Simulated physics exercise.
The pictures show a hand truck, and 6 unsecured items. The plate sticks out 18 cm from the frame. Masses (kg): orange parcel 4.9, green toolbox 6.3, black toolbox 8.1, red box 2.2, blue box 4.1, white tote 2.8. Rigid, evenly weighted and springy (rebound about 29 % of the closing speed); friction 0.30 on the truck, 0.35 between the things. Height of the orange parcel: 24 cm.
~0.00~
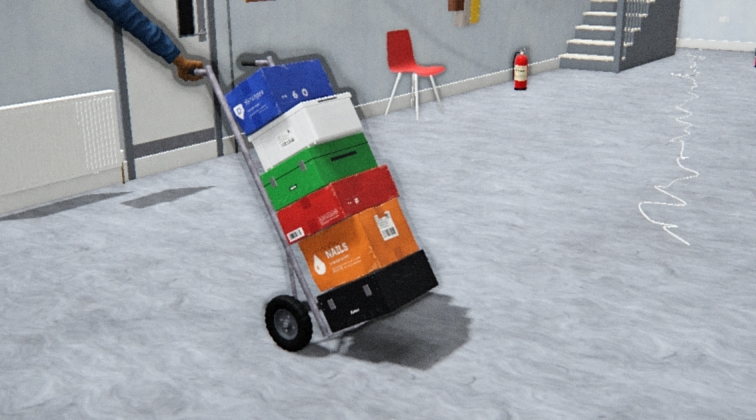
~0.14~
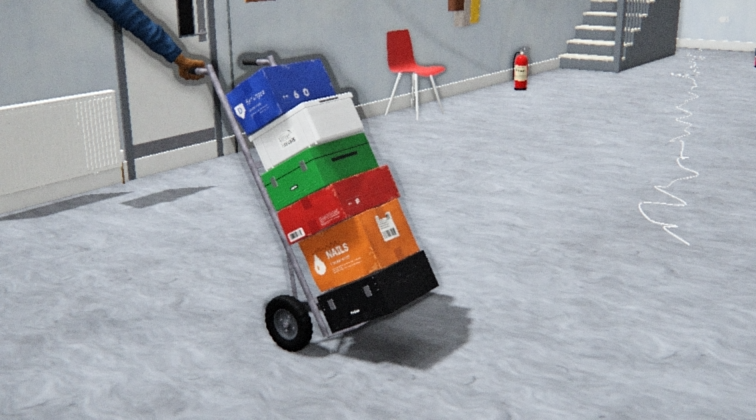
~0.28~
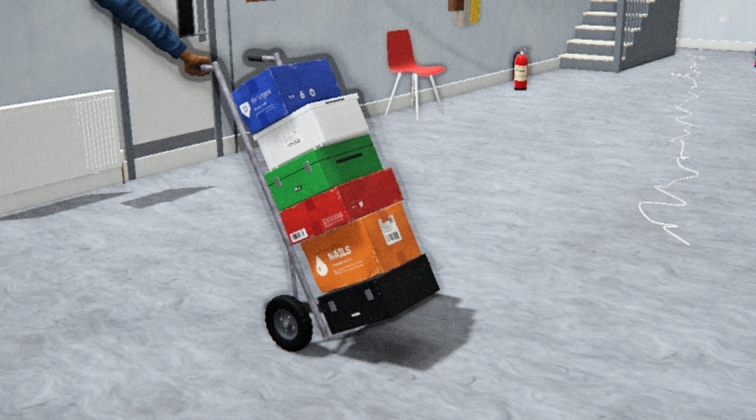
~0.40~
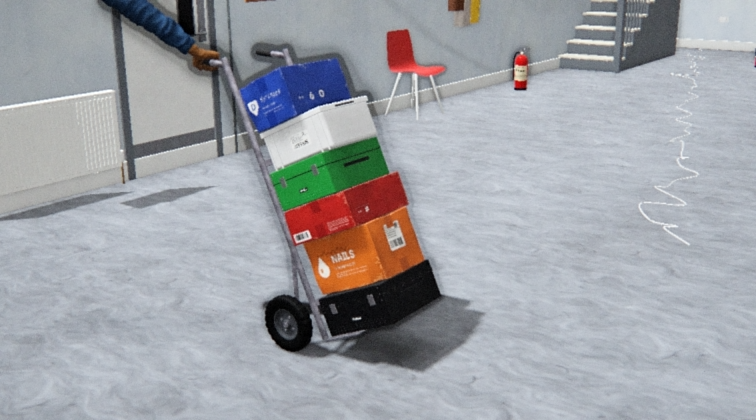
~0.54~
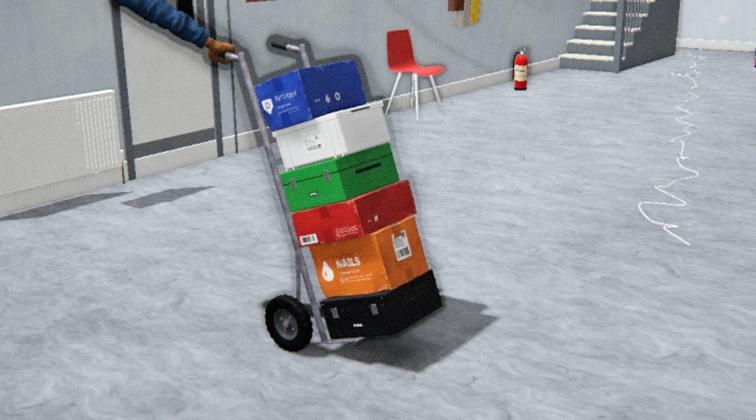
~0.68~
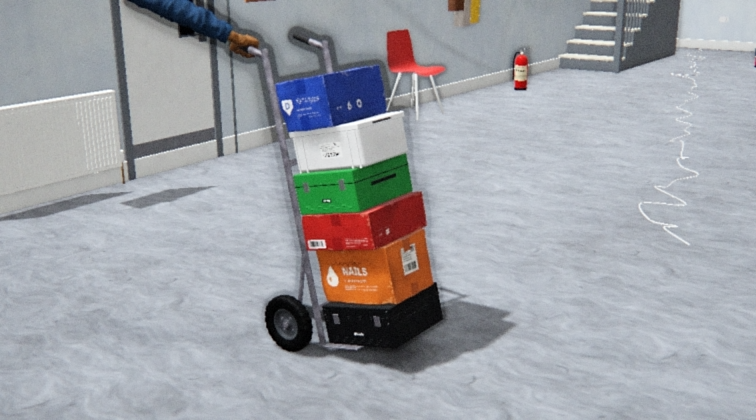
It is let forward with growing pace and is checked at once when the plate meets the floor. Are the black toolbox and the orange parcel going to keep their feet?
The black toolbox keeps standing; the orange parcel keeps standing.
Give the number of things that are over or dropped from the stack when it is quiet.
In all, 0.
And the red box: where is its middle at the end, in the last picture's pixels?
Around (399, 243).
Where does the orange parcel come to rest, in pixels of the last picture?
At about (392, 286).
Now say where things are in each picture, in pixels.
In the first picture, 30° short of upright; black toolbox (378, 291); orange parcel (358, 246).
In the second picture, 30° short of upright; blue box (283, 98); white tote (308, 133).
In the third picture, 28° short of upright; green toolbox (324, 172); red box (342, 206).
In the fourth picture, 24° short of upright; blue box (297, 96); white tote (320, 134).
In the fifth picture, 19° short of upright; green toolbox (341, 177); red box (355, 213).
In the sixth picture, 12° short of upright; black toolbox (383, 313); orange parcel (375, 266).
By 0.98 s, truck upright; orange parcel rocked 5° off its seat near (389, 284); black toolbox rocked 5° off its seat near (385, 327); blue box rocked 5° off its seat.
By 1.08 s, truck upright; orange parcel rocked 4° off its seat near (391, 285); black toolbox rocked 4° off its seat near (385, 328); blue box rocked 4° off its seat.
By 1.58 s, truck upright; orange parcel rocked 6° off its seat near (393, 285); black toolbox rocked 4° off its seat near (385, 328); blue box rocked 6° off its seat.
By 2.28 s, truck upright; orange parcel rocked 4° off its seat near (392, 286); black toolbox rocked 4° off its seat near (385, 328); blue box rocked 4° off its seat.
When it is over (3.3 s), not toppled but over 10 cm from the start, green toolbox, blue box and white tote; the other 3 within 10 cm of the start. End places, in pixels of the last picture, black toolbox near (385, 328), orange parcel near (392, 285).
